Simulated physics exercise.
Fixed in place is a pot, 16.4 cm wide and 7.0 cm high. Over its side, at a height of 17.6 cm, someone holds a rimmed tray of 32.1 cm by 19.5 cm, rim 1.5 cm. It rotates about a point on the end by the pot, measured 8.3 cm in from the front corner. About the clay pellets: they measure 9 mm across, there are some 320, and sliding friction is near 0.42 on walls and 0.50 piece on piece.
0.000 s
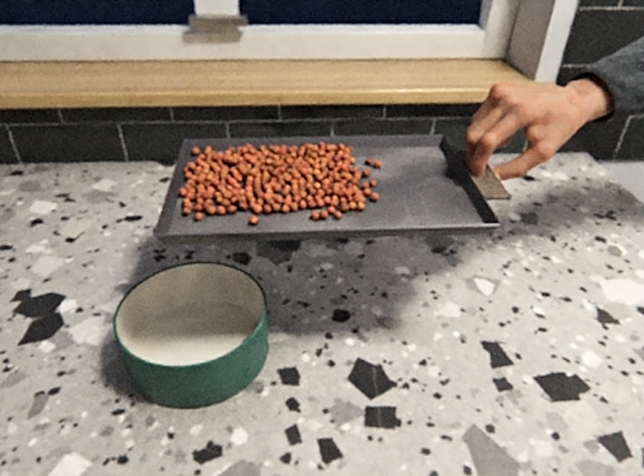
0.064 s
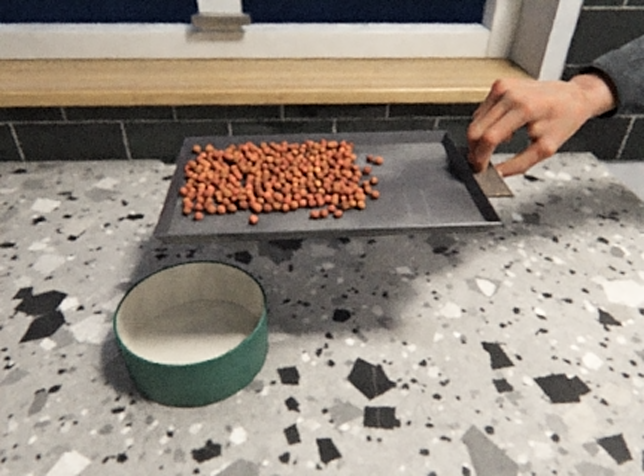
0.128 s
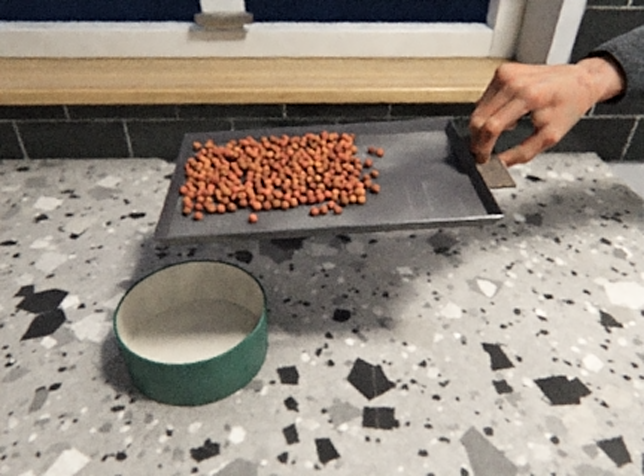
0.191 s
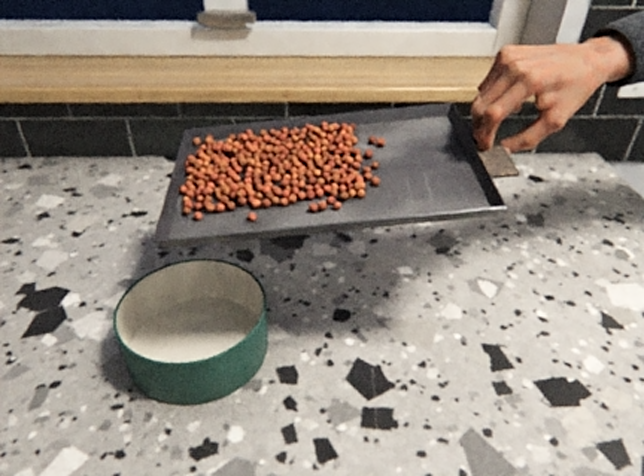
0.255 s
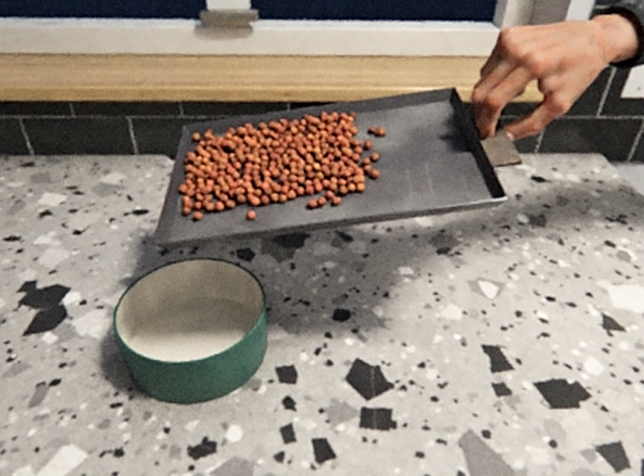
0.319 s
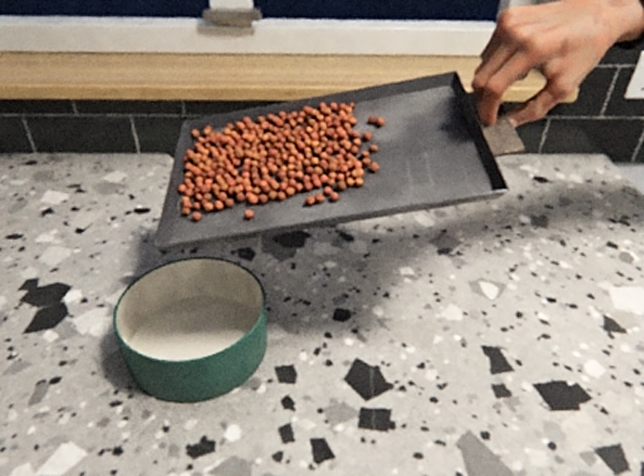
We see a dark rimmed tray of small reddish-brown pellets above a speckled countertop, beside a green pot with a pale interior, as a hand gripping the tray's right end raises it, tilting the tray down toward the left.
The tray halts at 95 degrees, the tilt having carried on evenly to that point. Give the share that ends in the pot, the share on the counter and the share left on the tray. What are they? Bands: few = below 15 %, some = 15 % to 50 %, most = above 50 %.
Pot: Most, counter: Few, left on the tray: Few.
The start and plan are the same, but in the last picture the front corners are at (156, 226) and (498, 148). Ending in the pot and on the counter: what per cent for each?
The pot gets 30 and the counter 75.
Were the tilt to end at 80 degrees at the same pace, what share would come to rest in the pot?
That would be around 100 percent.
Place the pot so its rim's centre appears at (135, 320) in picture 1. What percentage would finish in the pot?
About 90 per cent.
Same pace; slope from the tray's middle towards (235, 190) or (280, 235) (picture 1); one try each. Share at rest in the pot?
Estimate: Some 40 % and some 90 % respectively.
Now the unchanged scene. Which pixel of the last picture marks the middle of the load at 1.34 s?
Roughly (181, 321).
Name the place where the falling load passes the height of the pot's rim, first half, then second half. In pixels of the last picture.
First near (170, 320), then at (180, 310).
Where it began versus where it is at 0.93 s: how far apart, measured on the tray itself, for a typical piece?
About 8 cm.
After 0.93 s, tilt 53 degrees; the tray holds 90 %, the pot 5 %.
After 1.34 s, tilt 78 degrees; the tray holds 30 %, the pot 50 %.
After 1.83 s, tilt 95 degrees; the tray holds 0 %, the pot 100 %.
By 2.1 s all is still; pot 100 %, counter 0 %, tray 0 %.
